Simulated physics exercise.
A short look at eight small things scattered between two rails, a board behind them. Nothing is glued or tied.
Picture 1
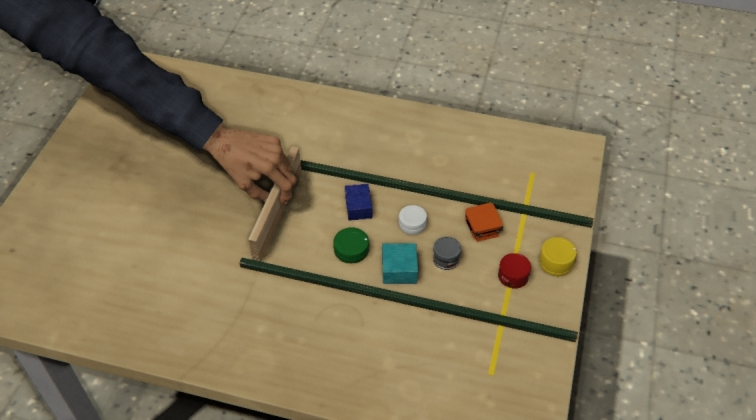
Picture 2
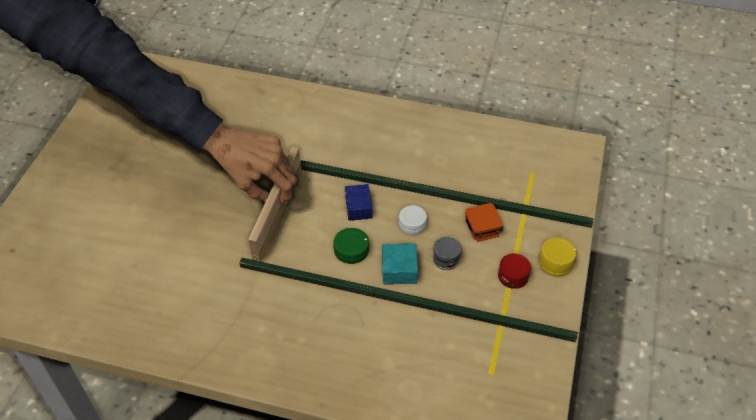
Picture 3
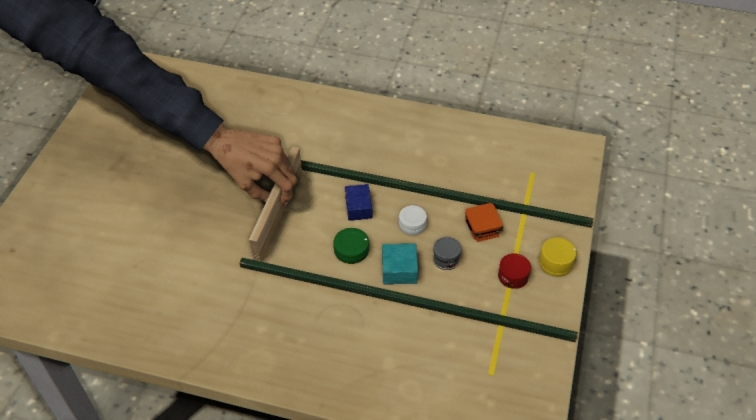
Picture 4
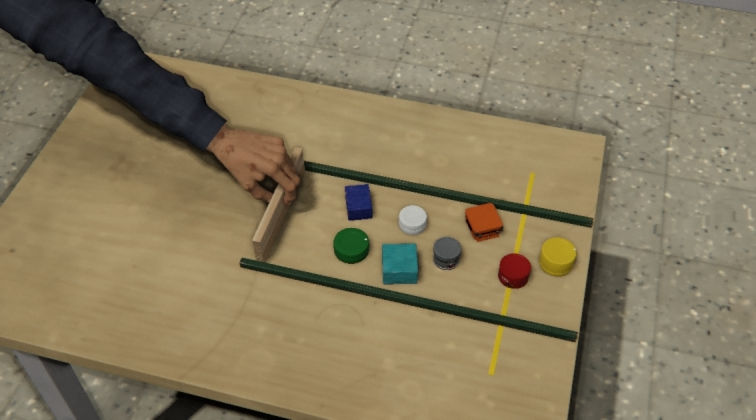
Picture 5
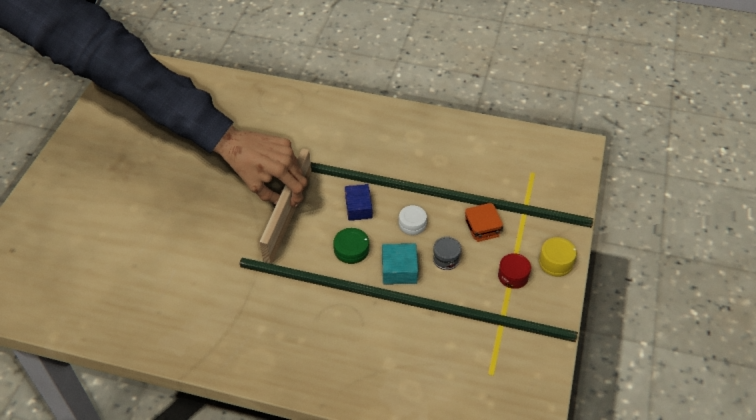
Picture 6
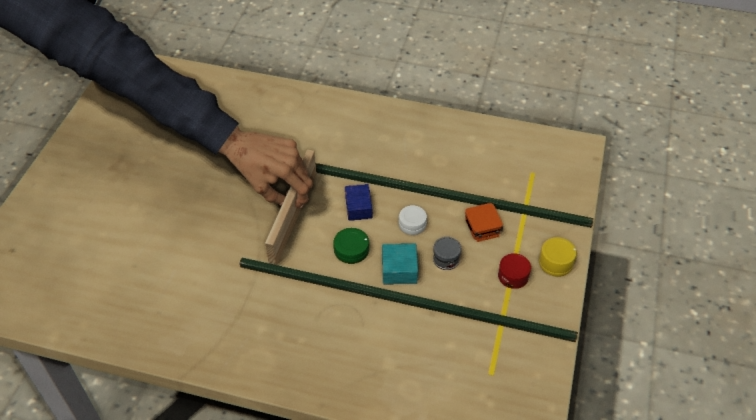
A hand slides a wooden board slightly right between two rails, behind eight still objects.
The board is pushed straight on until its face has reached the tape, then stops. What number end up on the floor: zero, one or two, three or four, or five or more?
Here the number that fall off is zero.
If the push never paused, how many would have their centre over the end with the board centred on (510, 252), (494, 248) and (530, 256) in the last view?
The counts: 0, 0 and 1.
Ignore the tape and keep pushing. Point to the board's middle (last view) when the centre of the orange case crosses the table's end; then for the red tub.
Its middle is around (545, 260) and around (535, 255).
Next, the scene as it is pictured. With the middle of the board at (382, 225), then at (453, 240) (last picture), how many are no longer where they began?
The counts are 4 and 7.
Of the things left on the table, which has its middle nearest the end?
Foremost is the yellow lid.
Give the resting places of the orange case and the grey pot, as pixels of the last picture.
About (562, 229), and the other about (562, 272).
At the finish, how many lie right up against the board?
The number is 3.
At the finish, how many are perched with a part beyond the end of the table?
That would be 1.
A little later, none off yet; yellow lid at rest near (557, 257); red tub at rest near (514, 271); orange case at rest near (483, 223).
When it is over, the number that fall off is zero.
